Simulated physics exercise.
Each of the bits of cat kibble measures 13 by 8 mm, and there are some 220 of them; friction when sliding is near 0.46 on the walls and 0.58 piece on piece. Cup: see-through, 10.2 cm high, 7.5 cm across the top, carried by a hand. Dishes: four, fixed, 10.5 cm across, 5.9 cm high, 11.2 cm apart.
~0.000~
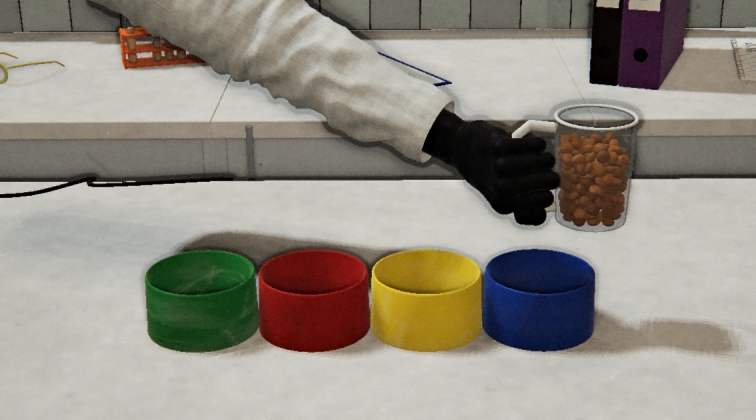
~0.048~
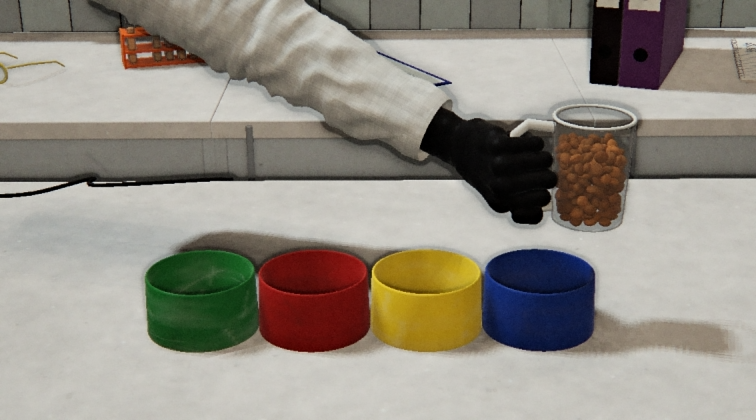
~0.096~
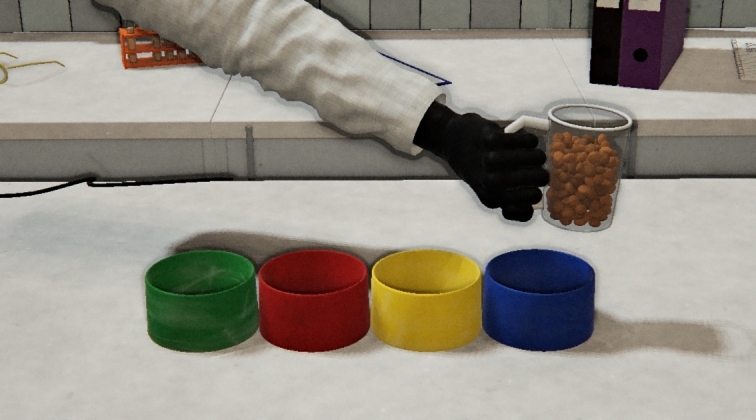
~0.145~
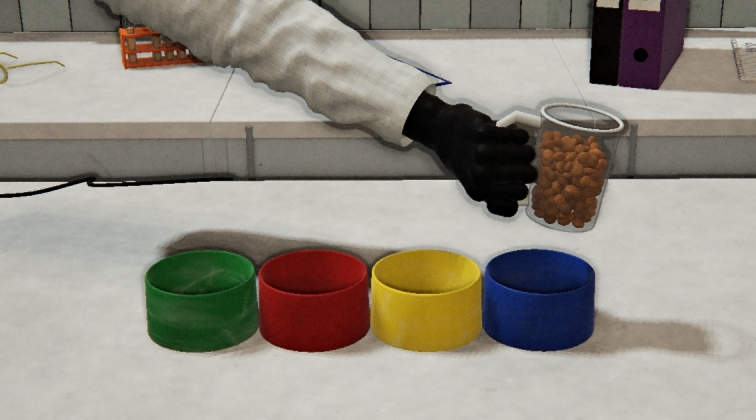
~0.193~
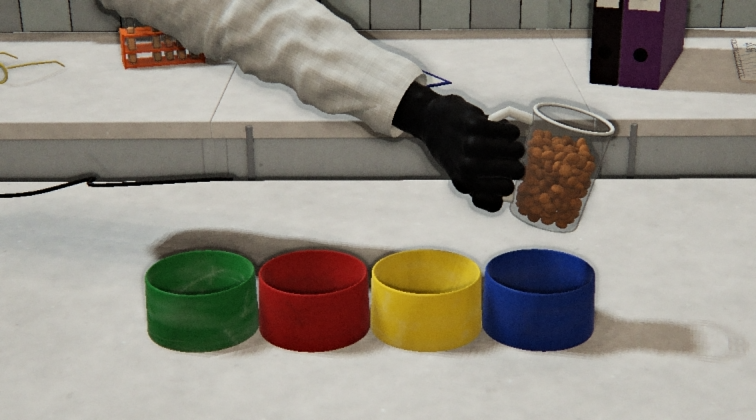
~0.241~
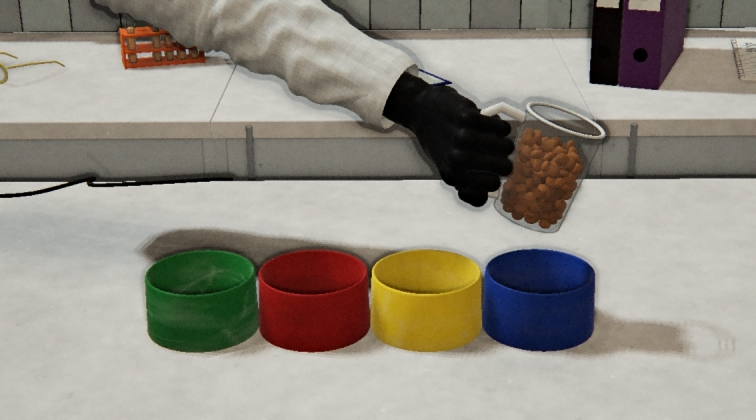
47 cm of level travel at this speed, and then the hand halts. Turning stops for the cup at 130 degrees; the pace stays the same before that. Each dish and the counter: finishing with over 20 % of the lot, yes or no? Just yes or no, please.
In short: Red dish yes, blue dish no, green dish no, yellow dish no, counter no.
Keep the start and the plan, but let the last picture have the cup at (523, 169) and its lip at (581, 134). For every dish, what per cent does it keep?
The red dish keeps 10, the blue dish 0, the green dish 80 and the yellow dish 0.
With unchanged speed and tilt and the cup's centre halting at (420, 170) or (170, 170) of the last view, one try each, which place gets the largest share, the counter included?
Most lands at yellow on the first run and at red on the second.
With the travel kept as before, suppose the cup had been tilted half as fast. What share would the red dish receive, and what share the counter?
Result: Red dish 0, counter 0.
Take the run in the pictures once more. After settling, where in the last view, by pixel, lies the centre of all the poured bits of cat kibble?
Centre at rest, approx.: (312, 310) px.
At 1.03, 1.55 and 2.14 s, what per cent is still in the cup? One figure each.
One after the other: 95, 0, 0 in a hundred.
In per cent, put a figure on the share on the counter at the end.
Roughly 5 in a hundred.
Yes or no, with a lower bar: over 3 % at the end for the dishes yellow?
For yellow, correct.
Then, at 1.03 s, tilt 101 degrees; cup holds 95 %, yellow 5 %.
After 1.55 s, tilt 130 degrees; cup holds 0 %, red 85 %, yellow 10 %.
After 2.14 s, tilt 130 degrees; cup holds 0 %, red 85 %, yellow 10 %.
By 2.4 s all is still; red 85 %, blue 0 %, green 0 %, yellow 10 %, counter 5 %.
